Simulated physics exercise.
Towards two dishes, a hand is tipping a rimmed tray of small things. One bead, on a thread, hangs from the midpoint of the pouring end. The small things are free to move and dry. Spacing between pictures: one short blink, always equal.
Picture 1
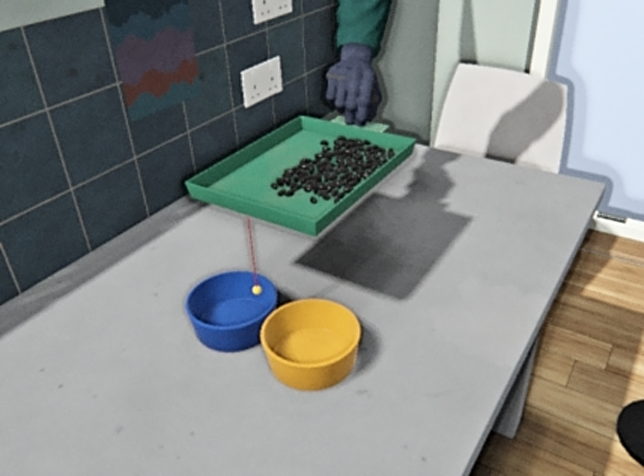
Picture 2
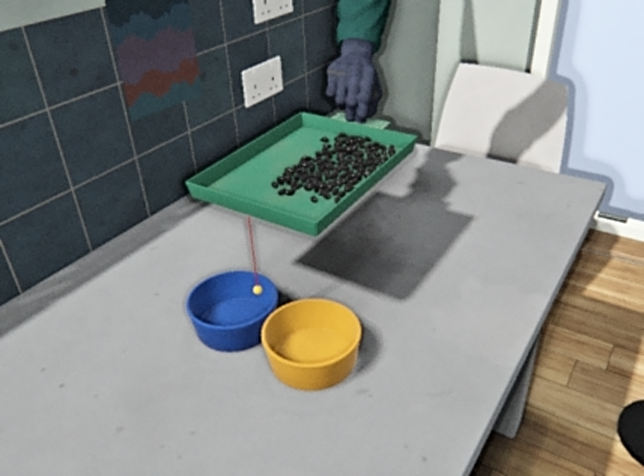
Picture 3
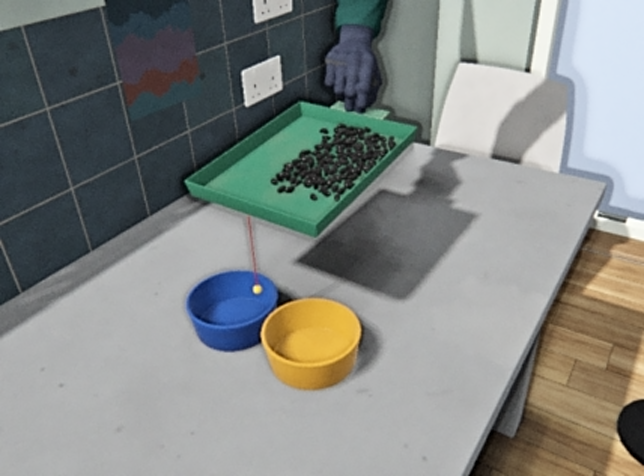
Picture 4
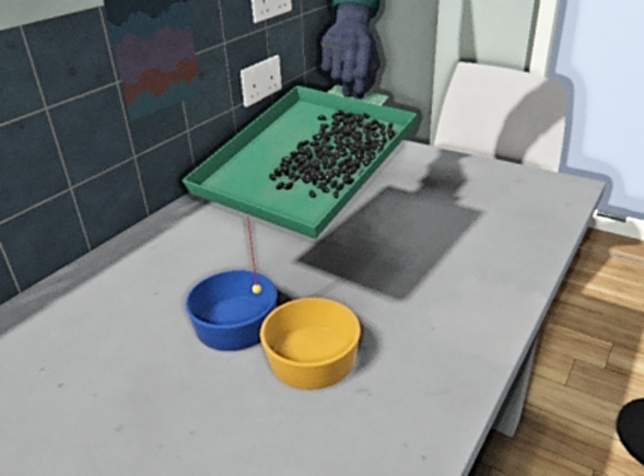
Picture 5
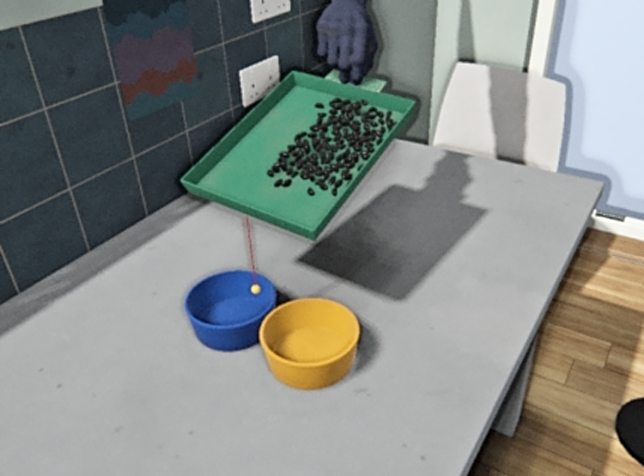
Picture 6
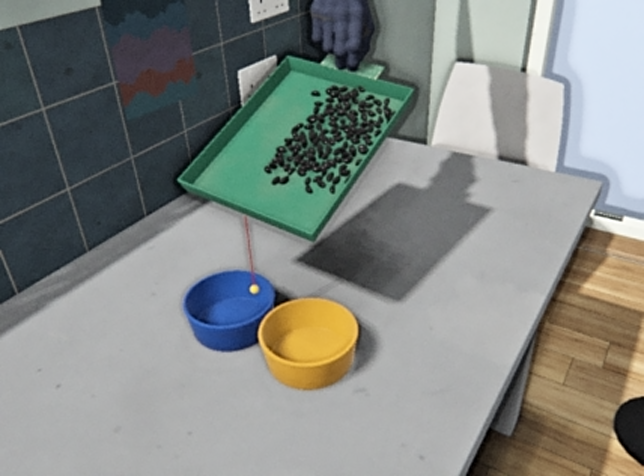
On a grey tabletop, a gloved hand steadily tilting a green tray of black beans above blue and yellow dishes, its far end rising.
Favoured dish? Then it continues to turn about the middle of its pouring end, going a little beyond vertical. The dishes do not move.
Right.
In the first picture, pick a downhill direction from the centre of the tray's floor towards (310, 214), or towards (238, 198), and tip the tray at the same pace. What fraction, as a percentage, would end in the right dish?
Case one 100 %; case two 0 %.
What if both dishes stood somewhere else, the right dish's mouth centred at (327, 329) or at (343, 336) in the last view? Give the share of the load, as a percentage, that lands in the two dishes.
Close to 60 in a hundred, followed by close to 70 in a hundred.
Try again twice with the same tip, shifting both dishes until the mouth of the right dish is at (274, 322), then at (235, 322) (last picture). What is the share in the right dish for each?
Close to 80 in a hundred, then close to 40 in a hundred.
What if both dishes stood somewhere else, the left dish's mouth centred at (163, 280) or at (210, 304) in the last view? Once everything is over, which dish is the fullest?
First try: The rightmost dish; second try: The rightmost dish.
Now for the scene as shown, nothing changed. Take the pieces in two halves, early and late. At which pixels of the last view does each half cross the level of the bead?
Around (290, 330) and then (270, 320).
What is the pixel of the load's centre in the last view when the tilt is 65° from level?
Close to (293, 188).
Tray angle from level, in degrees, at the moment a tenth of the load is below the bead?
Reading: Some 90°.
Soon after the last picture, tray tipped steeply; nearly all on the tray; a stray few in the air.
A little later, tray tipped past a quarter turn; about two thirds on the tray; a small part in the right dish; a stray few in the left dish; a small part outside both; a small part in the air.
Later still, tray tipped past a quarter turn; about two thirds in the right dish; a small part in the left dish; about a quarter outside both.
At rest, tray tipped past a quarter turn; about two thirds in the right dish; a small part in the left dish; about a quarter outside both.
